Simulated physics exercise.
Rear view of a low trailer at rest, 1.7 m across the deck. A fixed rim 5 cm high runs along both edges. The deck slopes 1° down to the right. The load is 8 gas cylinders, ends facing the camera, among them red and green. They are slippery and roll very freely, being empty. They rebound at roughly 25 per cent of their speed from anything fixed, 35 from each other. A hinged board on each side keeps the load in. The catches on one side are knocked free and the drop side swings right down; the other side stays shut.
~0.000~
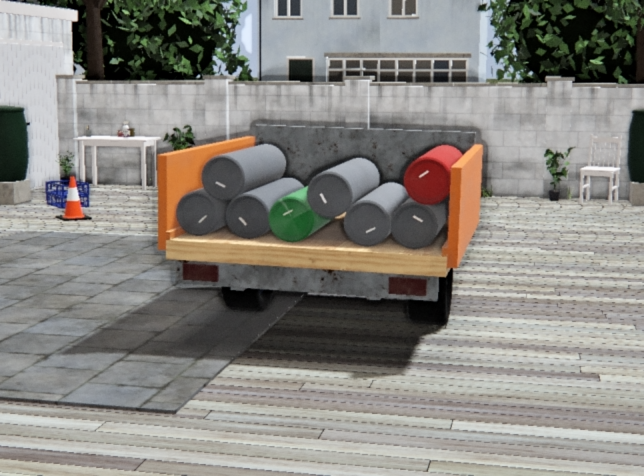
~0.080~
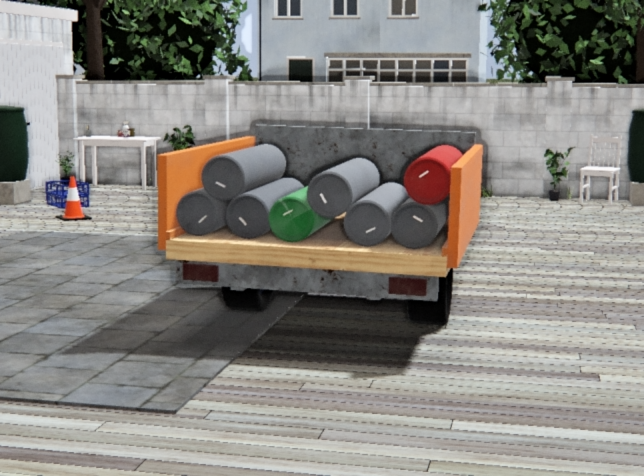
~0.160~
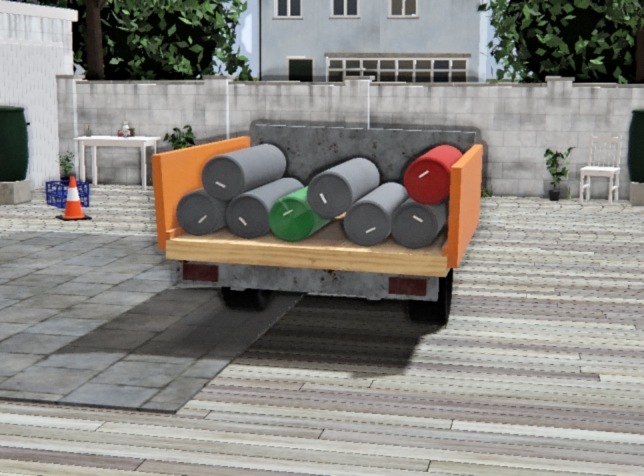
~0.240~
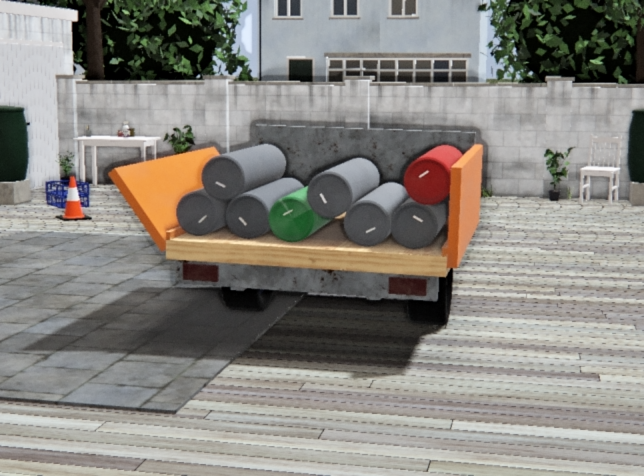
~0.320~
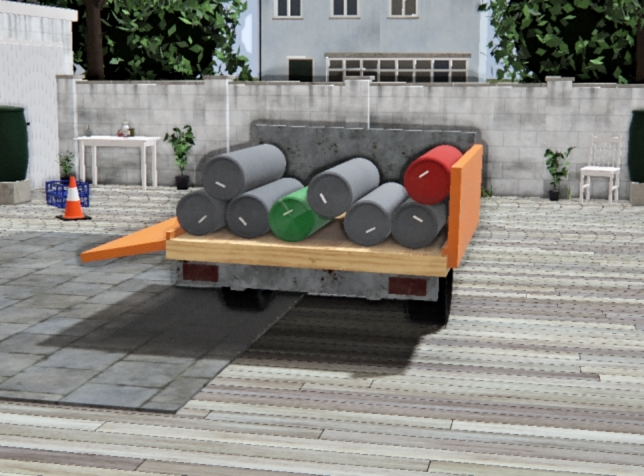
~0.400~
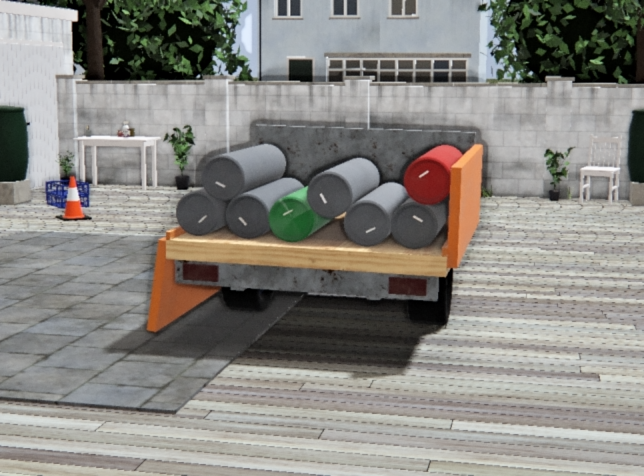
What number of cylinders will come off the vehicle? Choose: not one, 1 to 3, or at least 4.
It is not one; here the count comes to 0.
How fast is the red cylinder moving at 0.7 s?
Near 0.0 m/s.
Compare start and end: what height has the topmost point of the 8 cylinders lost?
Some 0 cm lower.
By 0.7 s, red is up on others, 15 cm from the right edge; green is on the deck, 75 cm from the left edge; 0 gone from the deck.
Finally (1.1 s), red is up on others, 15 cm from the right edge; green is on the deck, 75 cm from the left edge; 0 gone from the deck.
